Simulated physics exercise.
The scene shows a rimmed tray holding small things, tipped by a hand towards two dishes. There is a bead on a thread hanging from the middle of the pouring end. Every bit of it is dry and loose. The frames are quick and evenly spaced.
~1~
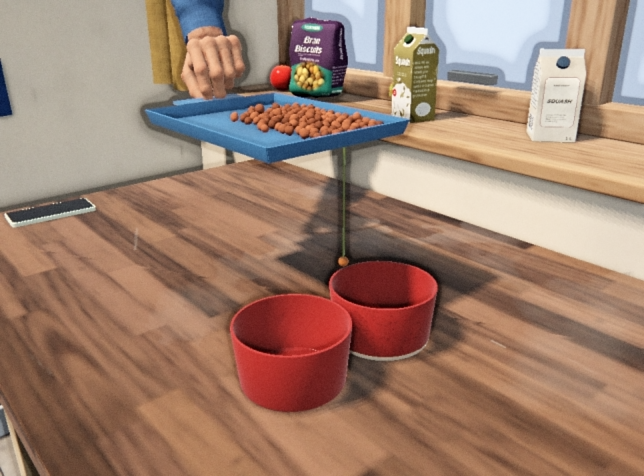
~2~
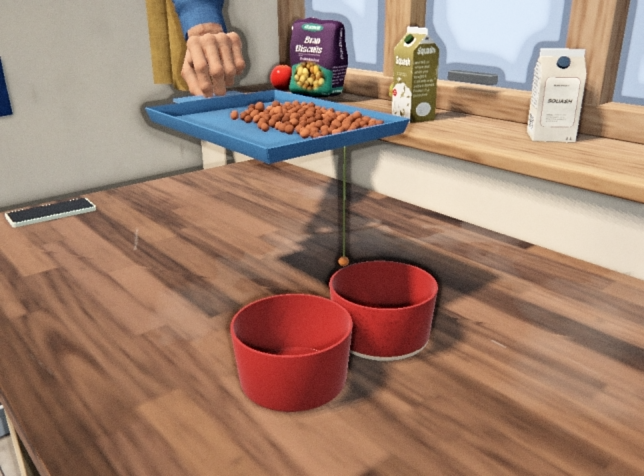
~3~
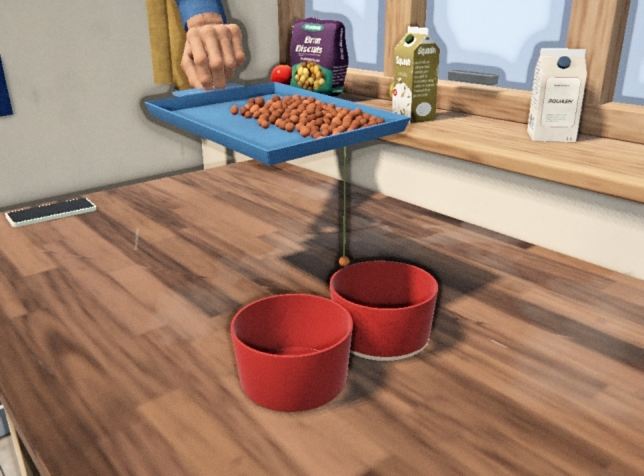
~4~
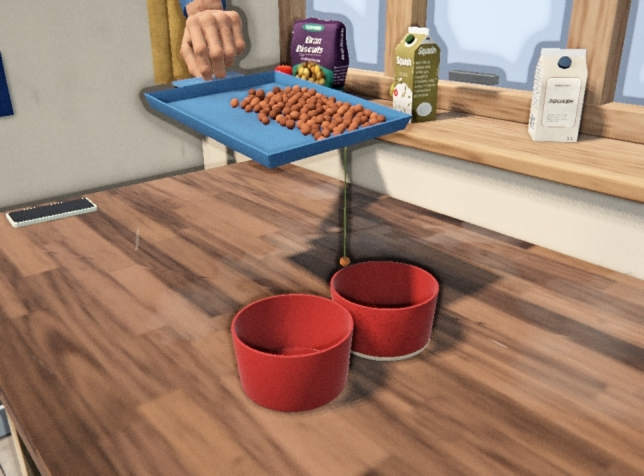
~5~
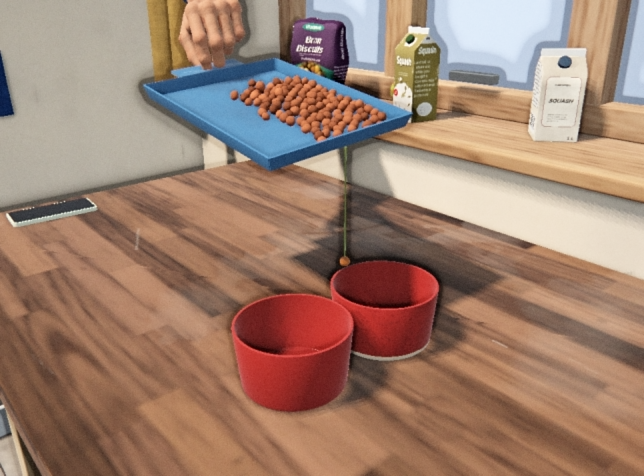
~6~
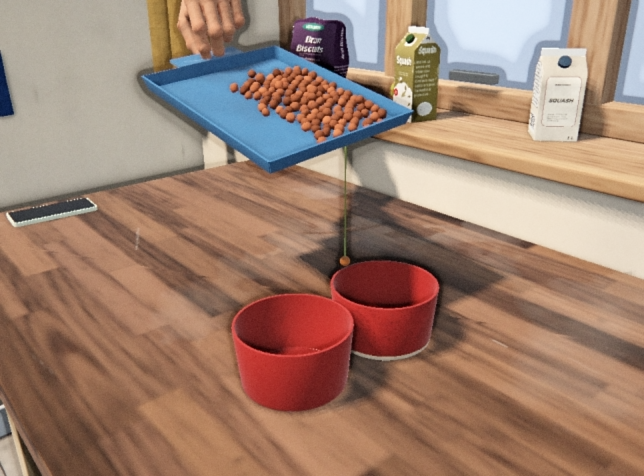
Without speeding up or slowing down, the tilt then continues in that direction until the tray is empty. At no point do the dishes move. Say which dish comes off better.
The left-side dish receives more.
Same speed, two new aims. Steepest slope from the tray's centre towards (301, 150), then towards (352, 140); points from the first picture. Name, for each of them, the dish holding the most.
Try 1: The left-side dish; try 2: The right-side dish.
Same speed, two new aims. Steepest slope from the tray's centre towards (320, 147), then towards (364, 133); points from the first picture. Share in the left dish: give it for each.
I'd put it at some 20 % and then some 0 %.
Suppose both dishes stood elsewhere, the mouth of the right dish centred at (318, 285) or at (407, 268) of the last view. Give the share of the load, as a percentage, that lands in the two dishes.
First try: Around 60 percent; second try: Around 80 percent.
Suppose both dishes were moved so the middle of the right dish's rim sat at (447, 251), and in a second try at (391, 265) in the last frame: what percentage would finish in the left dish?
Approximately 20 percent, followed by approximately 80 percent.
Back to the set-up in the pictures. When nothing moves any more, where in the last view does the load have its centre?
Around (318, 358), give or take.
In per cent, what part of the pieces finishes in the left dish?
Some 40 per cent.
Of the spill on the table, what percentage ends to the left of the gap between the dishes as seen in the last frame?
Close to 70 per cent.
Shortly afterwards, tray tipped steeply; all but a few on the tray; only a few in the air.
Next, tray tipped past a quarter turn; all but a few on the tray; only a few in the left dish; only a few outside both; only a few in the air.
Some moments later, tray tipped past a quarter turn; near half in the left dish; near a quarter in the right dish; near a quarter outside both; only a few in the air.
In the end, tray tipped past a quarter turn; near half in the left dish; near a quarter in the right dish; near a quarter outside both; only a few in the air.
